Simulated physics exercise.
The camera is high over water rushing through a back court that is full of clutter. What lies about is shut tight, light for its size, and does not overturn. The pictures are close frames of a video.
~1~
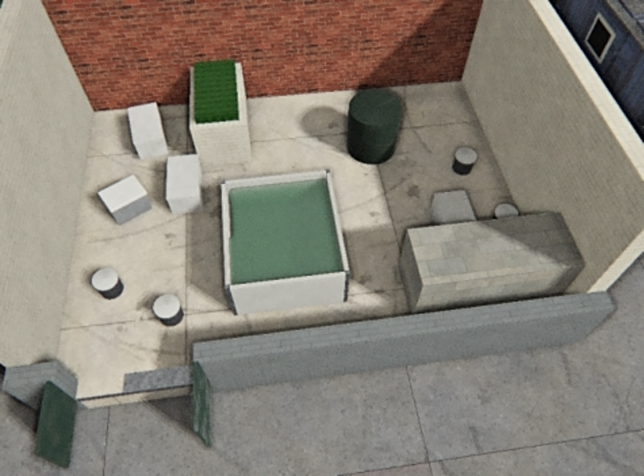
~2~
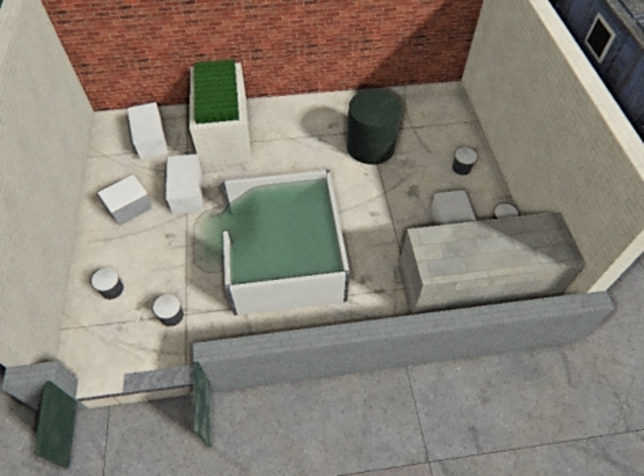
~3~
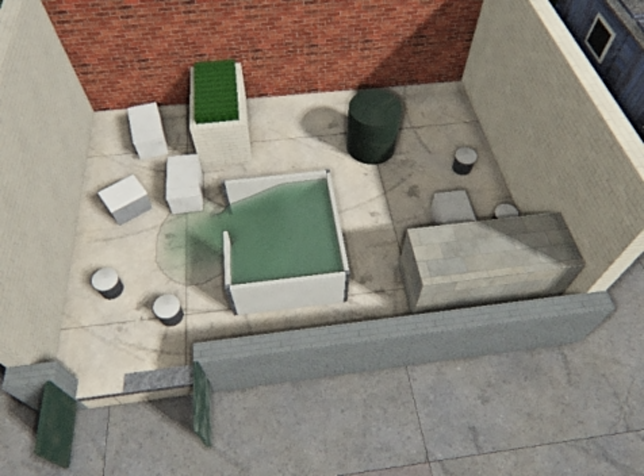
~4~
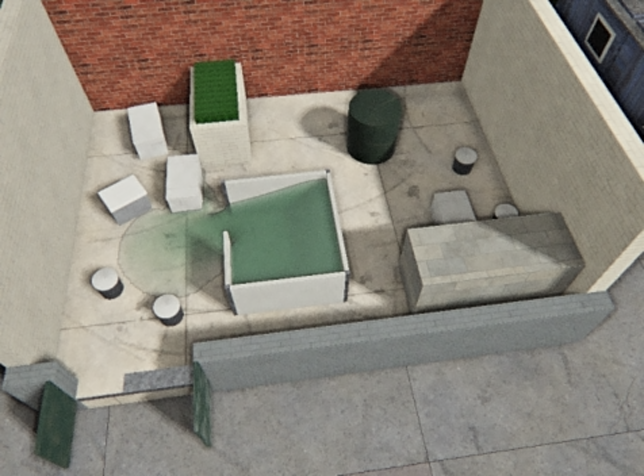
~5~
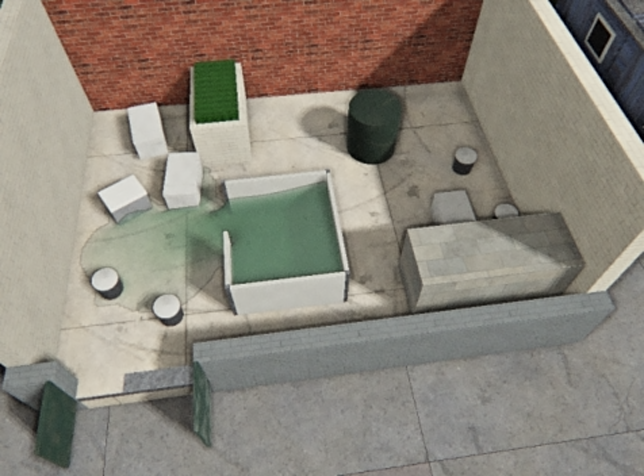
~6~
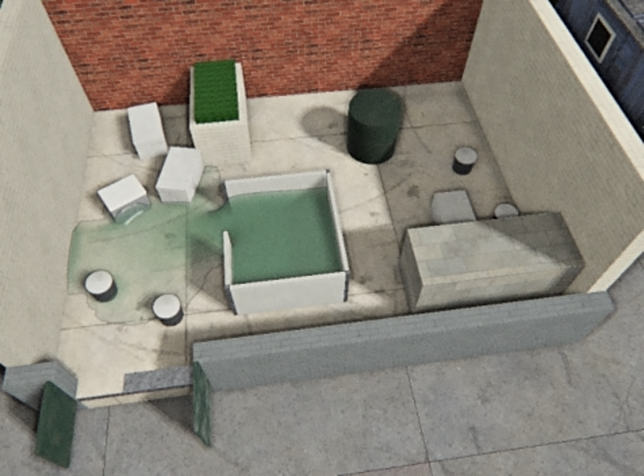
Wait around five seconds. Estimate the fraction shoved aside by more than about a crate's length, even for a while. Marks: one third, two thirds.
It is between one and two thirds.
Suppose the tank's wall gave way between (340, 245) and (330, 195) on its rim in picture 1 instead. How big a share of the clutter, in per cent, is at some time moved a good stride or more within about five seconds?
Some 40 per cent.
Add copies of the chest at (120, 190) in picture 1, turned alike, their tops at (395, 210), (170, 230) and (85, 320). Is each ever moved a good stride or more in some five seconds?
In that order: No, swept aside, shifted that much.
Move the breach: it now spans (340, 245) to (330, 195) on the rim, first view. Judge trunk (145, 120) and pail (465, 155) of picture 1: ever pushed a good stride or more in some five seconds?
One after the other: Under that, swept aside.
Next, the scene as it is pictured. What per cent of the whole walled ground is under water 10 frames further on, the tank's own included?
I make it 35 per cent.
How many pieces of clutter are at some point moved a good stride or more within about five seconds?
4 of them.
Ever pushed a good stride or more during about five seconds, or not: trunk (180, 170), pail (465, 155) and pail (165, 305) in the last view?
One after the other: That far or more, not that far, less than that.
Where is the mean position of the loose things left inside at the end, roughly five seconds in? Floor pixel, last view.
Around (301, 193).
A moment on, 1 of 8 are well off their spots; 1 afloat.
Next, 3 of 8 are well off their spots; 1 afloat.
Later, 4 of 8 are well off their spots; 2 afloat.
In the end, 3 of 8 are well off their spots, and 4 have been at some point; 3 afloat.
